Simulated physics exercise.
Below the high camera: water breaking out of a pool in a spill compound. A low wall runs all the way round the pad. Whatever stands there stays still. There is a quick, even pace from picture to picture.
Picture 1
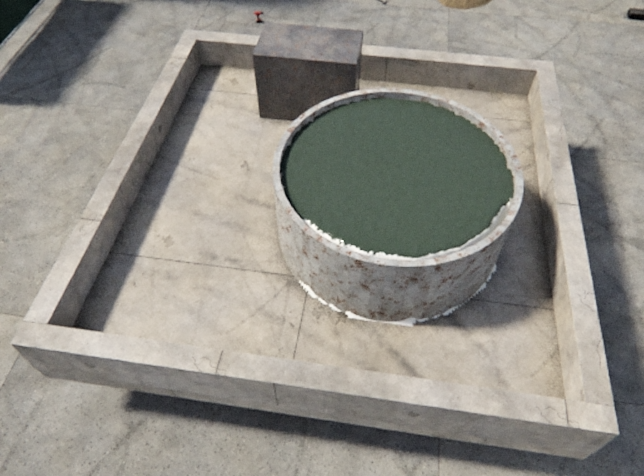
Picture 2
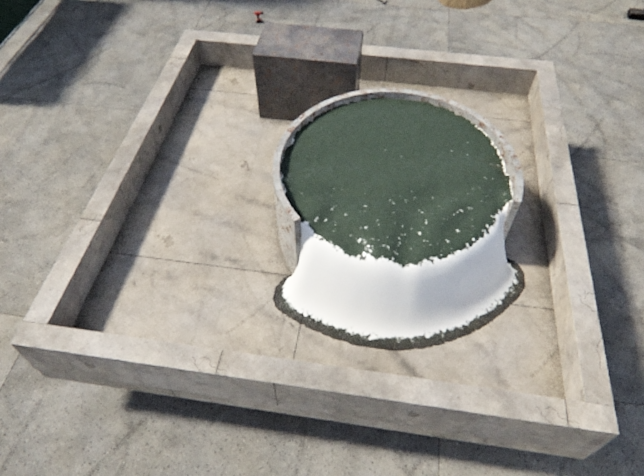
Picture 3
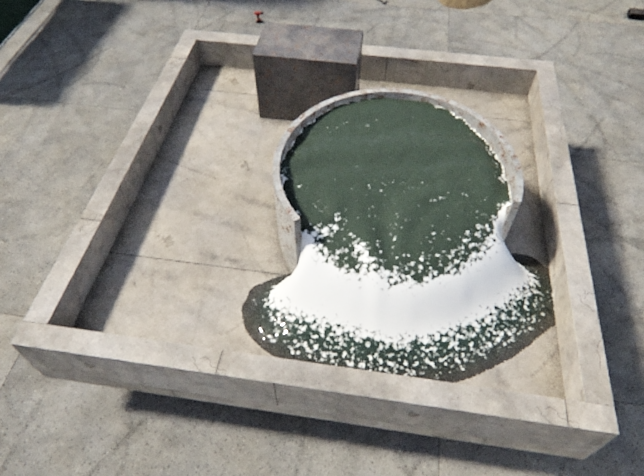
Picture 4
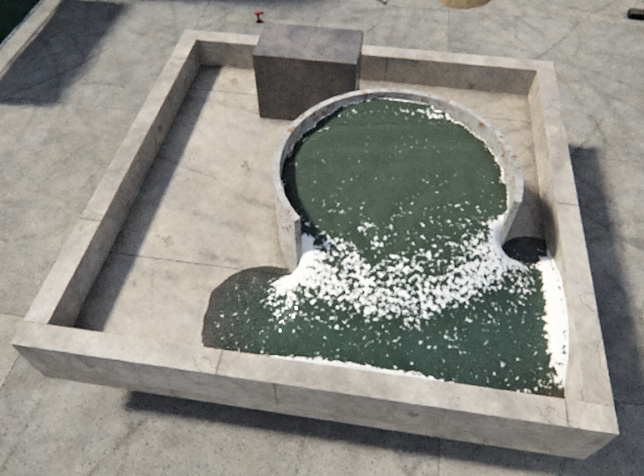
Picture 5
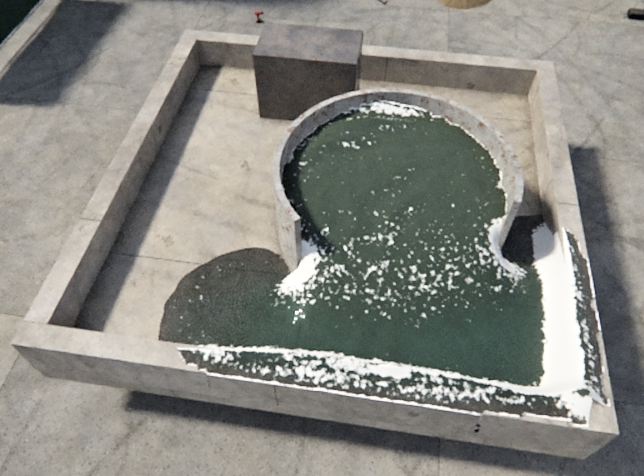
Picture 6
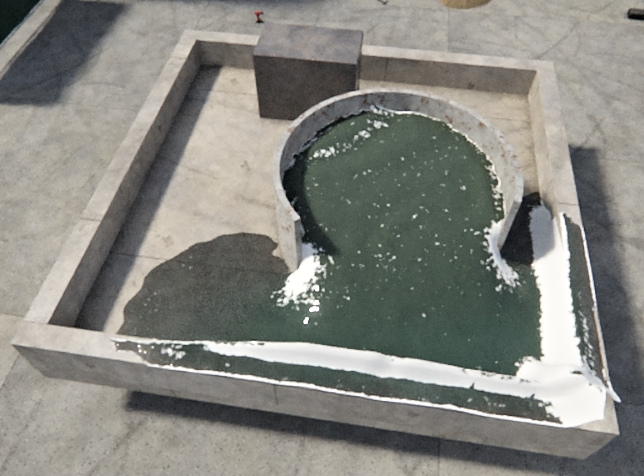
Dark green water bursts from the near side of a round, mottled grey tank on a pale stone pad, seen from a high, unmoving camera. A low wall rings the square pad, and a dark grey block stands behind the tank. The water drops in a white sheet, spreads foaming to the near and right walls, surges up along them, and creeps left as the tank's level lowers.
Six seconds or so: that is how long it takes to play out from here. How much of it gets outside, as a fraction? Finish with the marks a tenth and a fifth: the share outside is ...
The share outside is between a tenth and a fifth.
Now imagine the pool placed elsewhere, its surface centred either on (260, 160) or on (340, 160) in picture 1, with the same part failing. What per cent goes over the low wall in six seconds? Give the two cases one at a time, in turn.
I'd say some 12 per cent for the first and some 12 per cent for the second.
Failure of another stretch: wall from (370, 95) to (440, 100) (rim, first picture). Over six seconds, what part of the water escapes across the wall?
Estimate: 6 %.
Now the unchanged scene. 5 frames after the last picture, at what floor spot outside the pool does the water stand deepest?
I'd say near (528, 393).
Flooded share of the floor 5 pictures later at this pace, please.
Around 45 percent.
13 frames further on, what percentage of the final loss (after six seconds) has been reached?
Near 95 in a hundred.
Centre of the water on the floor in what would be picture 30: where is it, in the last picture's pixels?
The water's middle lies around (335, 209).
A moment on, water covers 35 % of the floor; the low wall has let 3 % over.
Next, water covers 40 % of the floor; the low wall has let 7 % over.
Then, water covers 65 % of the floor; the low wall has let 14 % over.
Later, water covers 80 % of the floor; the low wall has let 14 % over.
In the end, water covers 80 % of the floor; the low wall has let 14 % over.
